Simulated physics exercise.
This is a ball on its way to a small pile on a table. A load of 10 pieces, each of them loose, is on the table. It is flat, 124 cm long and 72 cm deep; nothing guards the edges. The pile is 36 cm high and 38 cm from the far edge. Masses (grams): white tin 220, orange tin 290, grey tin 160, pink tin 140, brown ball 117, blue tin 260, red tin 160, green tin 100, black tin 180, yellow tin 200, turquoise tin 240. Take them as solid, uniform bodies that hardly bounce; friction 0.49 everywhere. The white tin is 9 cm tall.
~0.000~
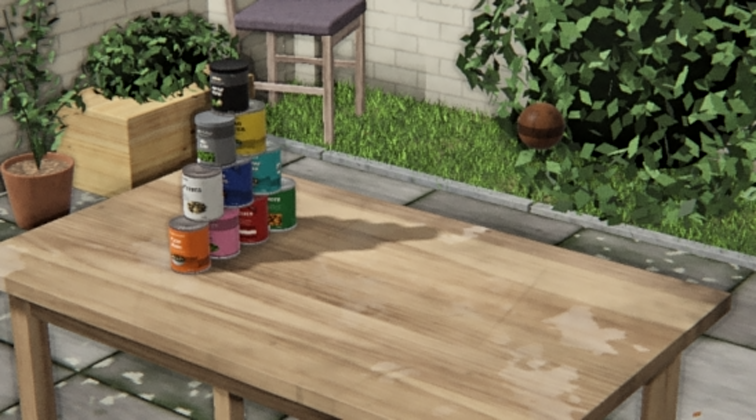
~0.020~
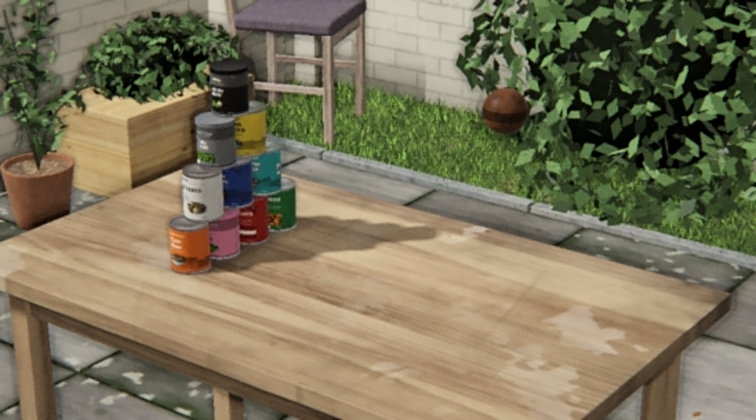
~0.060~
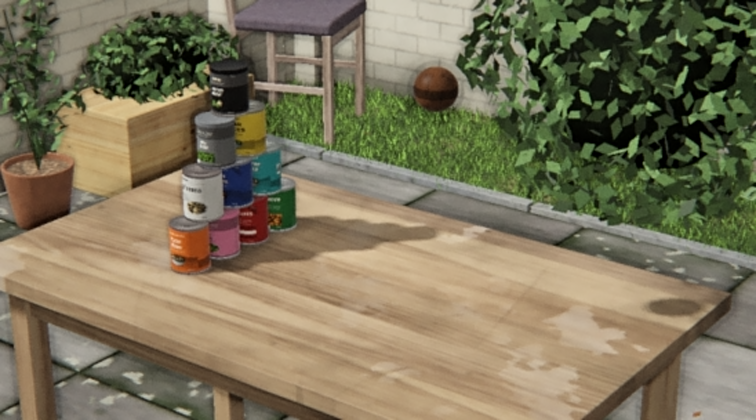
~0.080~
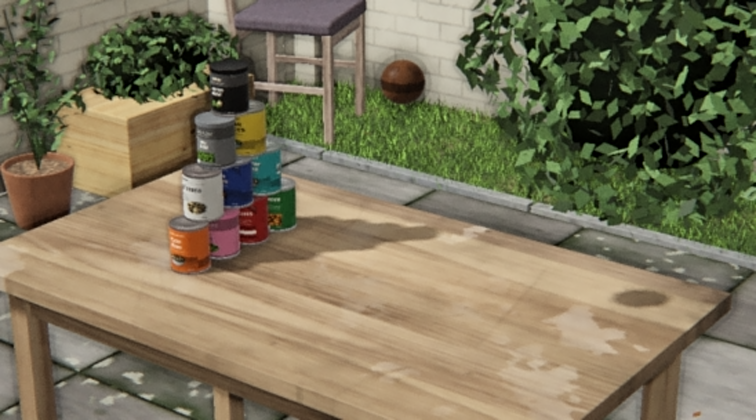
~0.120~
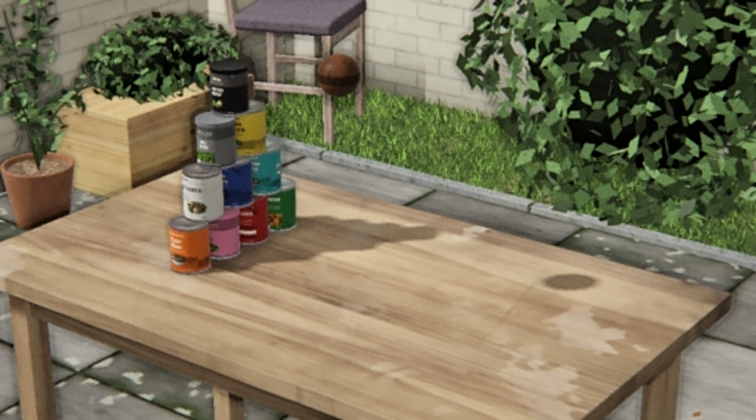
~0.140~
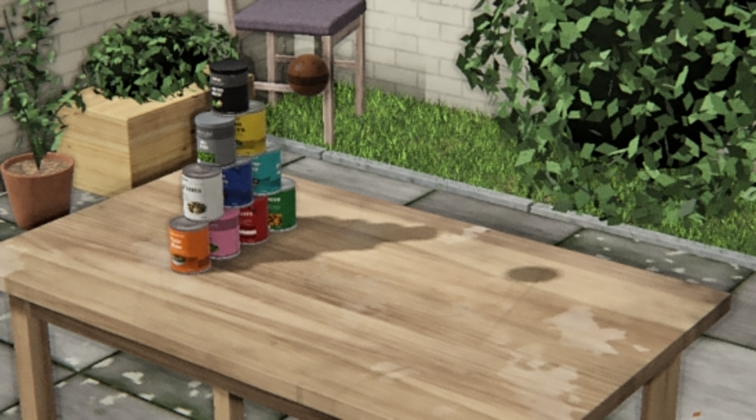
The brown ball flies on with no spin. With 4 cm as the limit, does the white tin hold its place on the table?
The white tin stays put.
After 0.44 s, things are still on the move.
After 0.64 s, white tin resting near (203, 193).
By the end (1.0 s), all 10 in place, give or take 4 cm. Seen from the same camera at the end, white tin near (203, 193).
